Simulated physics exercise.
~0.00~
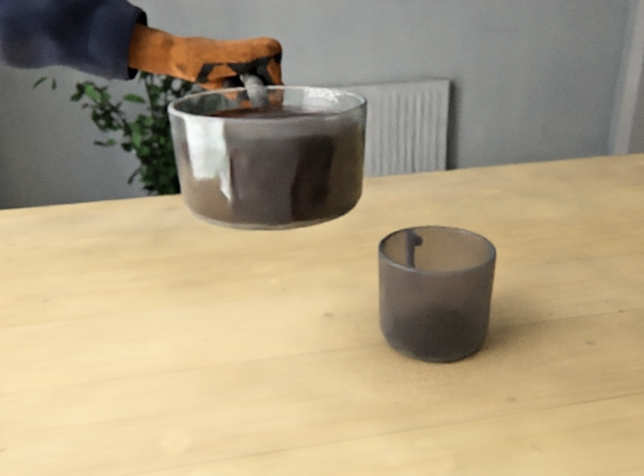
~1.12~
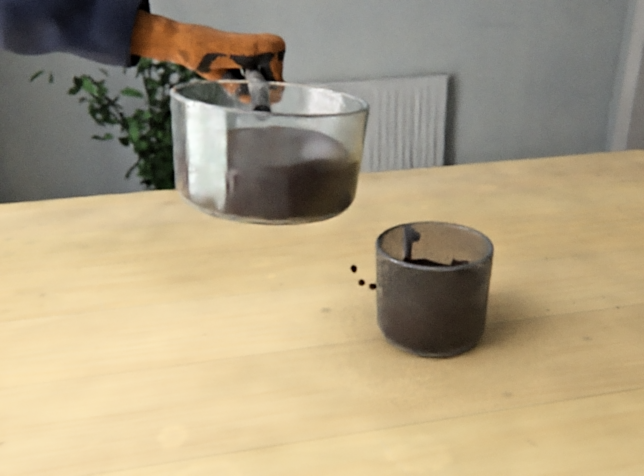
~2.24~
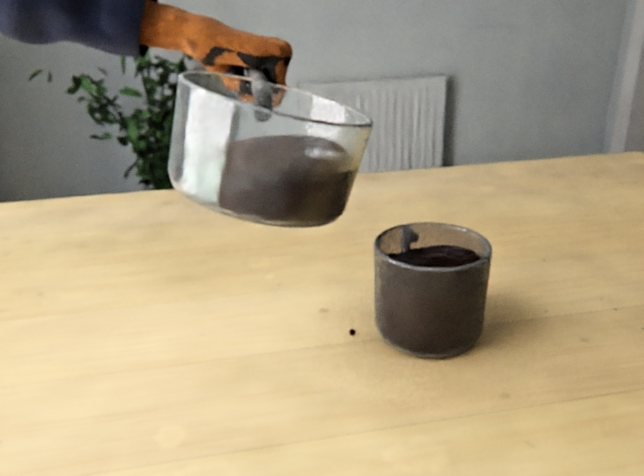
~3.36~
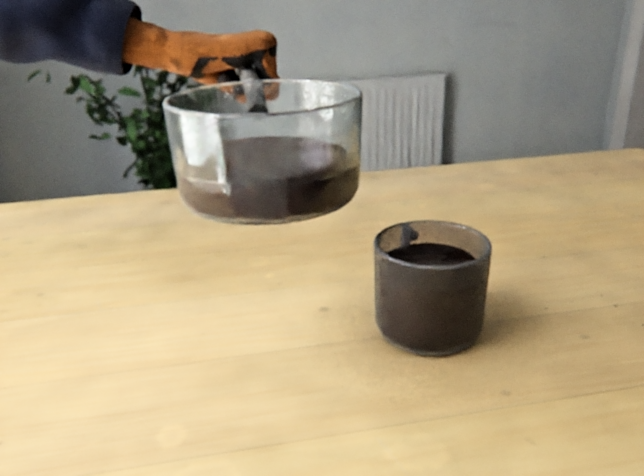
An orange hand tilts a glass pot twice, filling the mug with dark coffee.
